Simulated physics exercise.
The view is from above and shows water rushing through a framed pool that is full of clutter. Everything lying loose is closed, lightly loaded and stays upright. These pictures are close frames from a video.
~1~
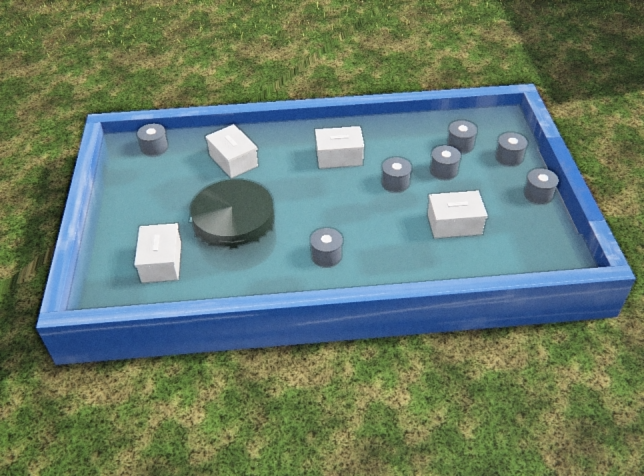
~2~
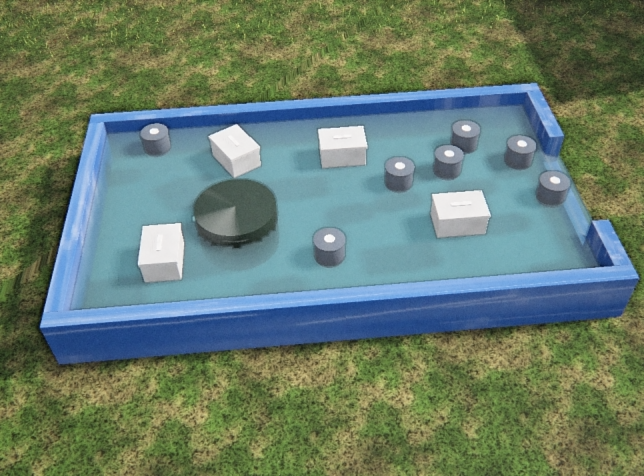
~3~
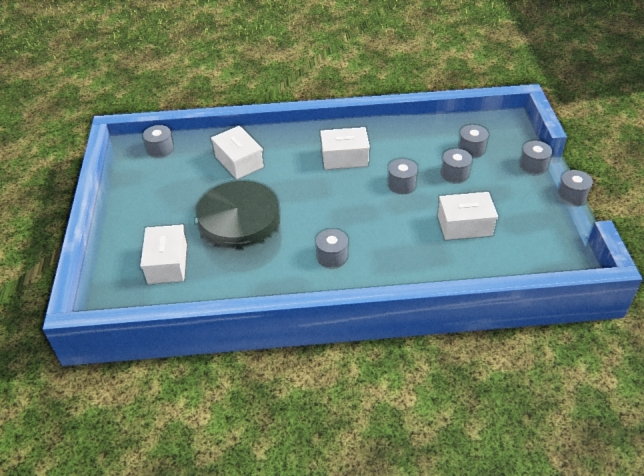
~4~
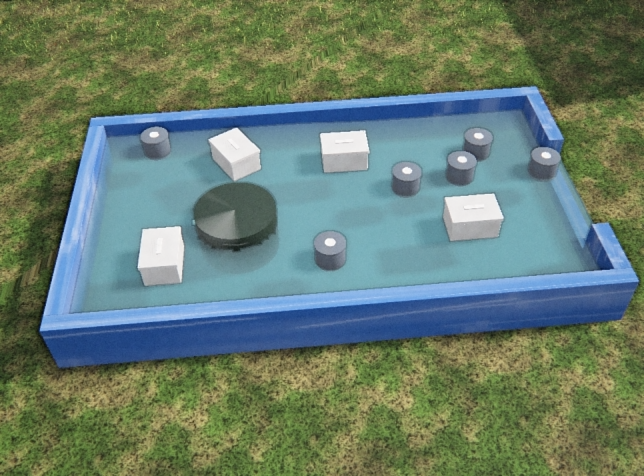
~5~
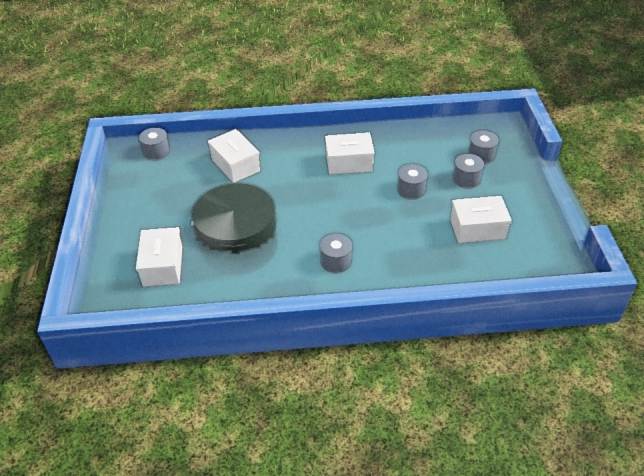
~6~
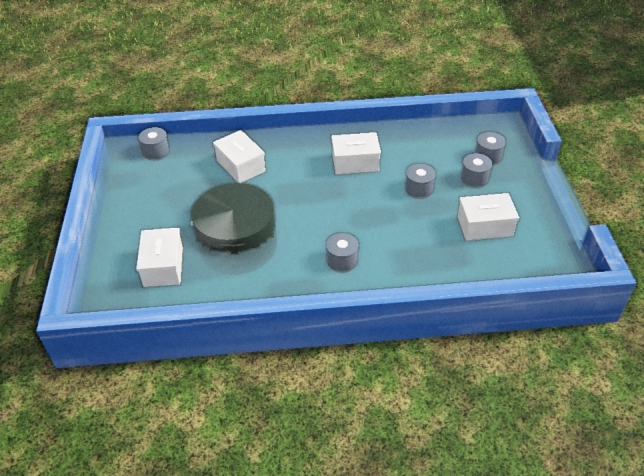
In a blue-framed pool, the right wall opens and floating tubs and boxes drift right, two tubs leaving.
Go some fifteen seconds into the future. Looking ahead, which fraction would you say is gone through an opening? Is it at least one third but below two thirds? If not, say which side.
The share is one third to two thirds.
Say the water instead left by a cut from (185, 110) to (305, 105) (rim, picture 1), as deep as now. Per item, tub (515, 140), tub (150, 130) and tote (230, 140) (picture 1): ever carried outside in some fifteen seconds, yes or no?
Retained, lost and lost.
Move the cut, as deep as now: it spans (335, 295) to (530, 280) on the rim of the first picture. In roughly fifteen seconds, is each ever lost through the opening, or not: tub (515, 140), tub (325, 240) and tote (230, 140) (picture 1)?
In the order given: Retained, flushed out, retained.
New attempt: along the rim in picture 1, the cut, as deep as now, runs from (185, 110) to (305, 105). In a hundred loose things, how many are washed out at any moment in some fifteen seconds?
Near 30 percent, give or take.
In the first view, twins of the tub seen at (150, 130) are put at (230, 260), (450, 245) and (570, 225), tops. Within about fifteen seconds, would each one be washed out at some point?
Remains, exits, exits.
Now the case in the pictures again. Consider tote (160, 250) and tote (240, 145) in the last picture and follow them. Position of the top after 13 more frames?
Roughly (191, 260) and roughly (285, 150).
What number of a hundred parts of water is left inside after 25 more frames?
That comes to roughly 70 parts in a hundred.
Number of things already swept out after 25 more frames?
The total is 6.
A moment on, 2 of 11 are out; 9 afloat.
Next, 5 of 11 are out; 6 afloat.
Later, 6 of 11 are out; 5 afloat.
In the end, 6 of 11 are out; 5 afloat.
